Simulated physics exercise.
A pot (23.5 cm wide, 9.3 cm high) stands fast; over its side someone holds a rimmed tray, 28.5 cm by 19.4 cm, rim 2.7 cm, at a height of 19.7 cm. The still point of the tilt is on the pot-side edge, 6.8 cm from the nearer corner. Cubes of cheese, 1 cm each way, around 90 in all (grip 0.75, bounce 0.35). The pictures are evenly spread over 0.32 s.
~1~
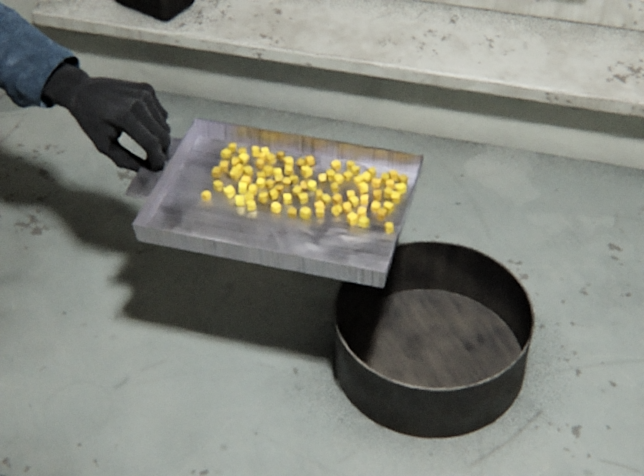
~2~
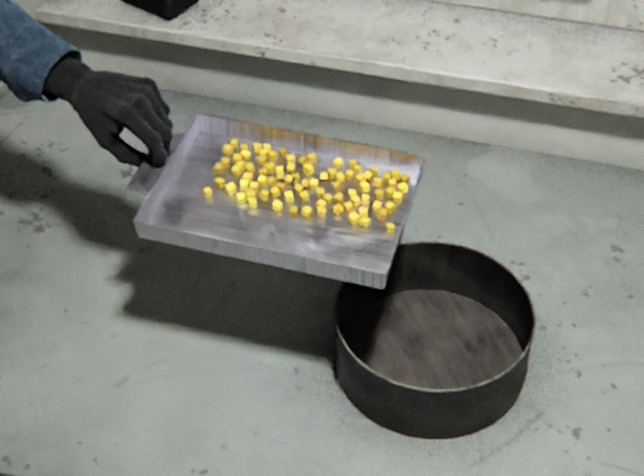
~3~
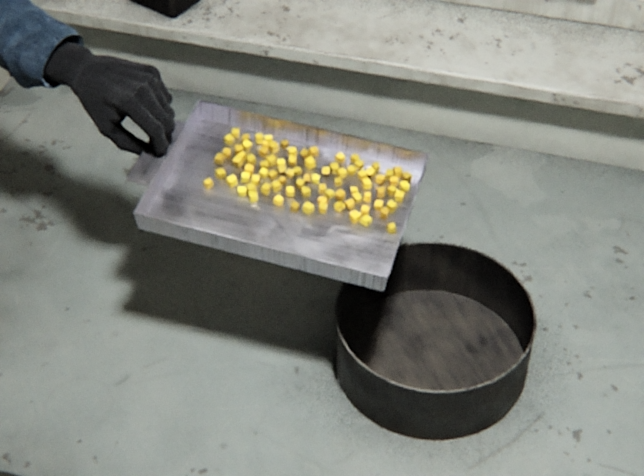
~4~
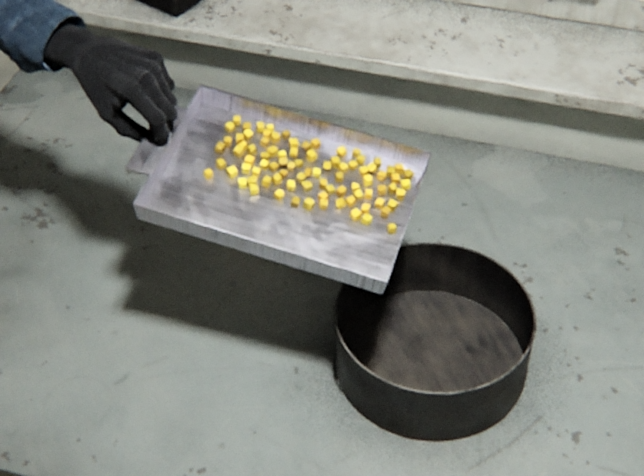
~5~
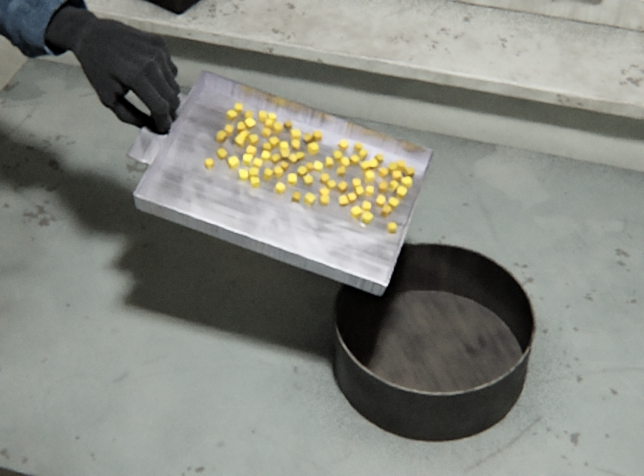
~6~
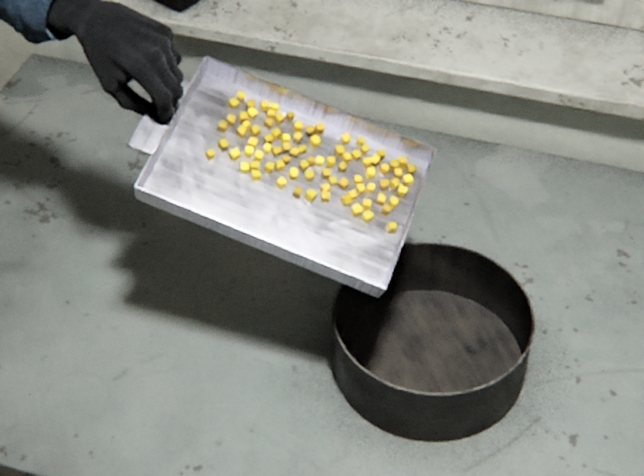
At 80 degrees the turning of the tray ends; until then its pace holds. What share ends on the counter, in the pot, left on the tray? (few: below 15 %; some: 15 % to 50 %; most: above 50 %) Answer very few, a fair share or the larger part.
Counter very few, pot a fair share, tray the larger part.
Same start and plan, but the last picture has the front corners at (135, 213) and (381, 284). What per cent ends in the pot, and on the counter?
Pot 5, counter 10.
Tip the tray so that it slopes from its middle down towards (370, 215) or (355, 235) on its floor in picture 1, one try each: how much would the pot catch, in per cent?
About 20 and 30 per cent.
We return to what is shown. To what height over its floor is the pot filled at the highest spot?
Roughly 1.0 cm.
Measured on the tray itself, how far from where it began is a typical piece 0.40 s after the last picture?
Some 7 cm.
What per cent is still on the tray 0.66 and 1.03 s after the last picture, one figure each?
In turn: 75, 55.
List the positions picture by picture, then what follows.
The first frame shows tray tilt 0 degrees, front corners at (135, 223) and (383, 270); middle of the pieces at (304, 185); pot at (433, 310).
The second frame shows tray tilt 1 degrees, front corners at (136, 220) and (384, 272); middle of the pieces at (306, 183).
The third frame shows tray tilt 5 degrees, front corners at (137, 211) and (385, 275), lowest corner right front; middle of the pieces at (307, 177).
The fourth frame shows tray tilt 10 degrees, front corners at (137, 202) and (385, 279), lowest corner right front; middle of the pieces at (308, 172).
The fifth frame shows tray tilt 14 degrees, front corners at (137, 194) and (385, 283), lowest corner right front; middle of the pieces at (309, 167).
The sixth frame shows tray tilt 19 degrees, front corners at (138, 185) and (384, 286), lowest corner right front; middle of the pieces at (311, 161); pot at (433, 313).
Then, 0.40 s after the last picture, tilt 49 degrees; the tray holds 100 %, the pot 0 %.
Then, 0.66 s after the last picture, tilt 68 degrees; the tray holds 75 %, the pot 5 %.
Then, 1.03 s after the last picture, tilt 80 degrees; the tray holds 55 %, the pot 35 %.
In the end, counter 10 %, pot 35 %, tray 55 %.
